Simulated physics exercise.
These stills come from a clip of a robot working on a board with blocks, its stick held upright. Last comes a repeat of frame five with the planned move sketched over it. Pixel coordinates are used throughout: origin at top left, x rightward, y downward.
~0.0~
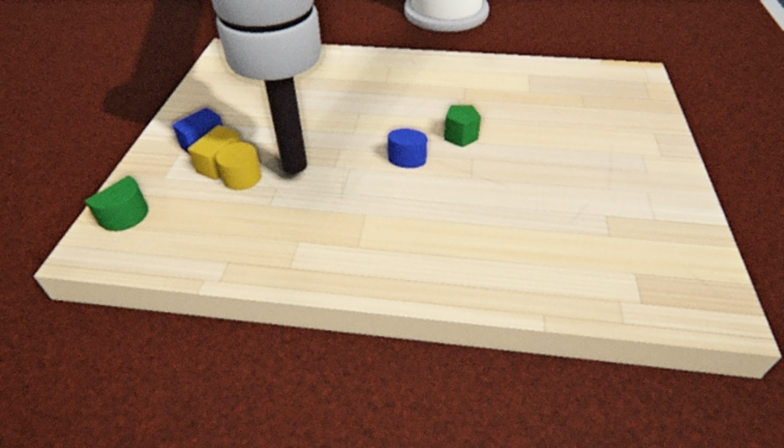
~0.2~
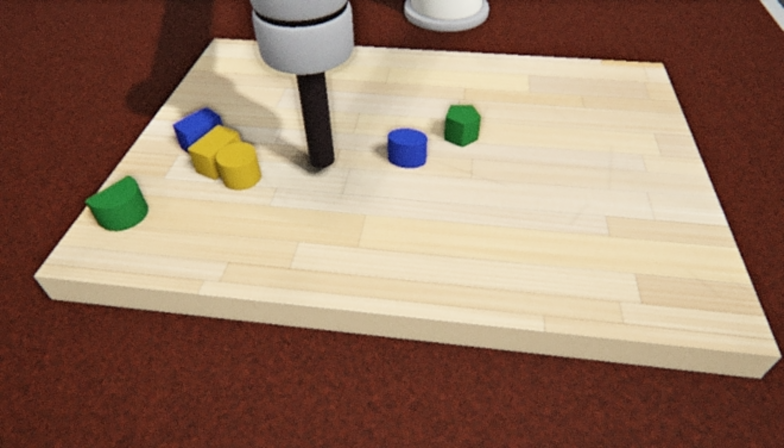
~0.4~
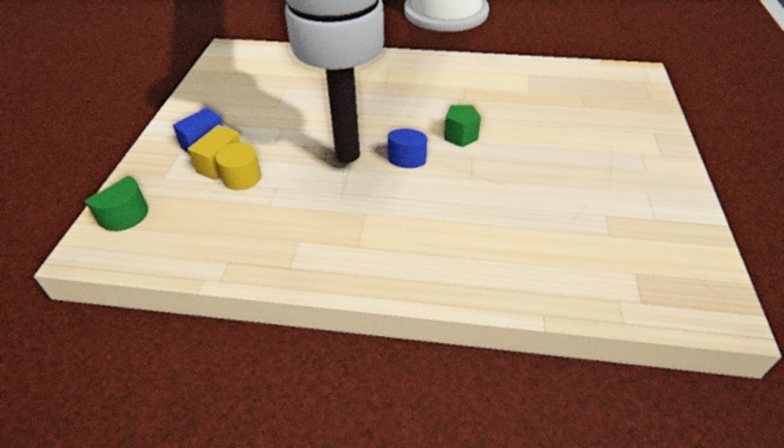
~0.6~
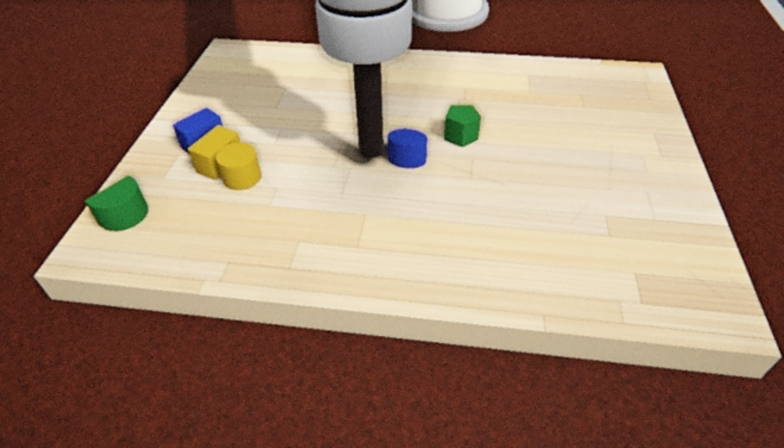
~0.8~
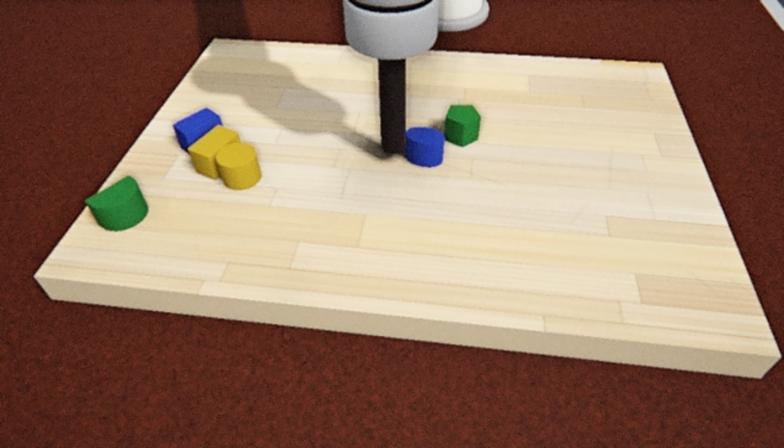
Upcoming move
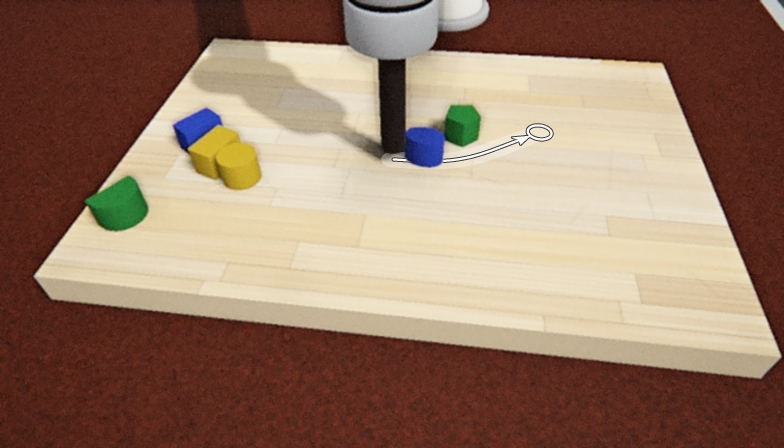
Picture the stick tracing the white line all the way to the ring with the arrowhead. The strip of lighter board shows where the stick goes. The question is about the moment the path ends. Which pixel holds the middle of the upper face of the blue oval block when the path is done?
It is going to be at (537, 131).
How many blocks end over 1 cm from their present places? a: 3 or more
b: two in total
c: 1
c - 1.
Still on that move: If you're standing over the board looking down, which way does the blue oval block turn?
Rotation: Clockwise.
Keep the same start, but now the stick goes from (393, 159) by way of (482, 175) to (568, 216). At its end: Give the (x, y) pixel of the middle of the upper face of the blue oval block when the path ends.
Its top centre lands on (509, 137).
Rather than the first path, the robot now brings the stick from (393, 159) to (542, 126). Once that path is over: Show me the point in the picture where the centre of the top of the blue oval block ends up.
When the path ends, it will be at (482, 133).
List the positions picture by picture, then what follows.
The first frame shows stick tip at (295, 166); block tops, blue oval block at (407, 136); green five-sided block at (463, 113).
The second frame shows stick at (322, 161); blocks unchanged.
The third frame shows stick at (348, 156); blocks unchanged.
The fourth frame shows stick at (371, 151); blocks unchanged.
The fifth frame shows stick at (393, 147); blue oval block at (425, 135); green five-sided block at (463, 113).
Path on the board, from (393, 159) by way of (448, 161) and (497, 148) to (540, 132).
On the path given first. One third of the way, stick at (450, 148); blue oval block at (483, 136).
Two thirds of the way, stick at (499, 136); blue oval block at (527, 134), turned 60° clockwise.
At the end, stick at (542, 120); blue oval block at (537, 131), turned 110° clockwise; green five-sided block in place.
